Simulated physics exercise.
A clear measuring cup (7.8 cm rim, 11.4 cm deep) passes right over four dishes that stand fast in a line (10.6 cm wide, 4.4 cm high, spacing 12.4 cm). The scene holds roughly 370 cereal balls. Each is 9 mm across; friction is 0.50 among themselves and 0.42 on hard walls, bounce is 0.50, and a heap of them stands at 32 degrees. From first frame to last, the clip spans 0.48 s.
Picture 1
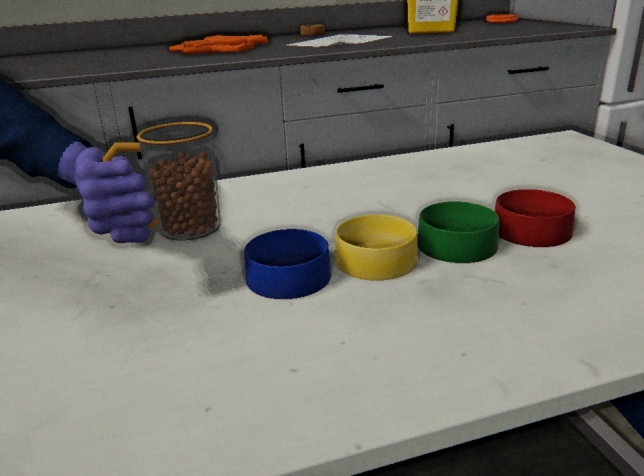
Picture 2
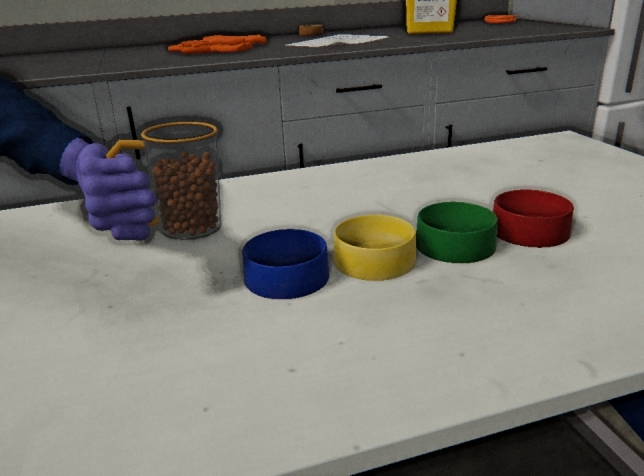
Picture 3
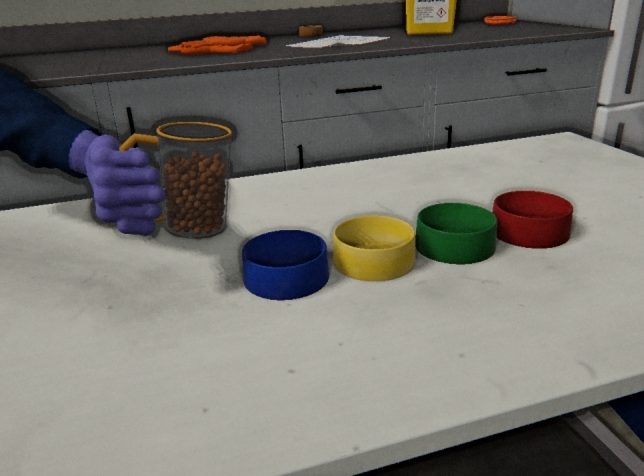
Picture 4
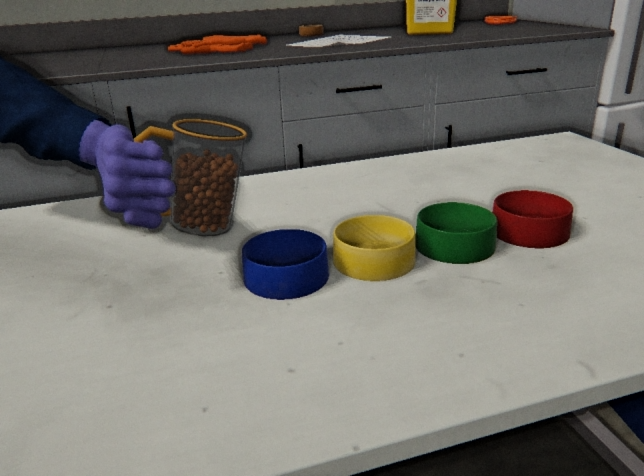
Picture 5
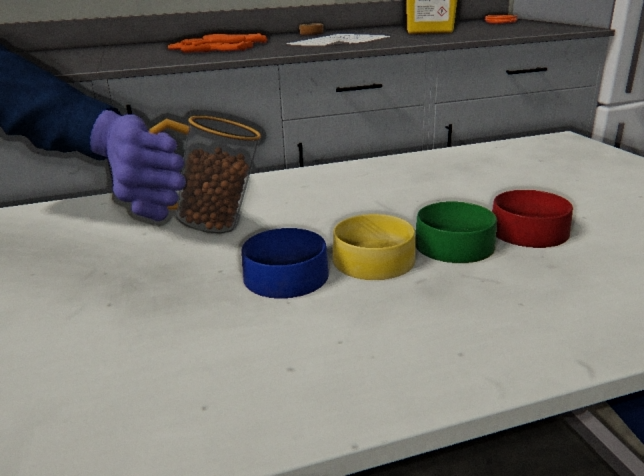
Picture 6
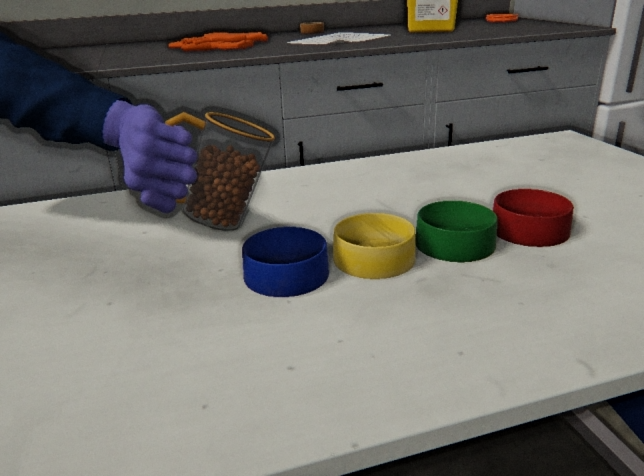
In the video, a purple-gloved hand holds a clear measuring cup filled with small brown balls beside blue, yellow, green and red dishes on a pale table, then moves it a short way right while gradually tilting it rightward.
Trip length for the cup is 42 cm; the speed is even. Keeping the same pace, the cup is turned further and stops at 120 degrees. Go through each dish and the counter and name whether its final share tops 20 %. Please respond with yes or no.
Red no, blue no, green yes, yellow no, counter no.
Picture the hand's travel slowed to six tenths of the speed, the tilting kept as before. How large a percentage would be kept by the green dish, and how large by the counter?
Green 0, counter 0.
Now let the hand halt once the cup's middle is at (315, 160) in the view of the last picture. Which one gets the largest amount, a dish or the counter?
Result: Biggest portion at yellow.
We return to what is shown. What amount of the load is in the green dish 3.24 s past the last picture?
Share at that time: Approx. 90 per cent.
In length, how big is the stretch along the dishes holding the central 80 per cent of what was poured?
It covers some 7 centimetres of the row.
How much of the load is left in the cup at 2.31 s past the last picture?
Around 0 percent.
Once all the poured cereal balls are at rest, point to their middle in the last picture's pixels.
Roughly pixel (458, 229).
Then, 1.39 s after the last picture, tilt 102 degrees; cup holds 95 %.
Then, 2.31 s after the last picture, tilt 120 degrees; cup holds 0 %, green 90 %.
Then, 3.24 s after the last picture, tilt 120 degrees; cup holds 0 %, green 90 %.
In the end, red 0 %, blue 0 %, green 90 %, yellow 0 %, counter 10 %.
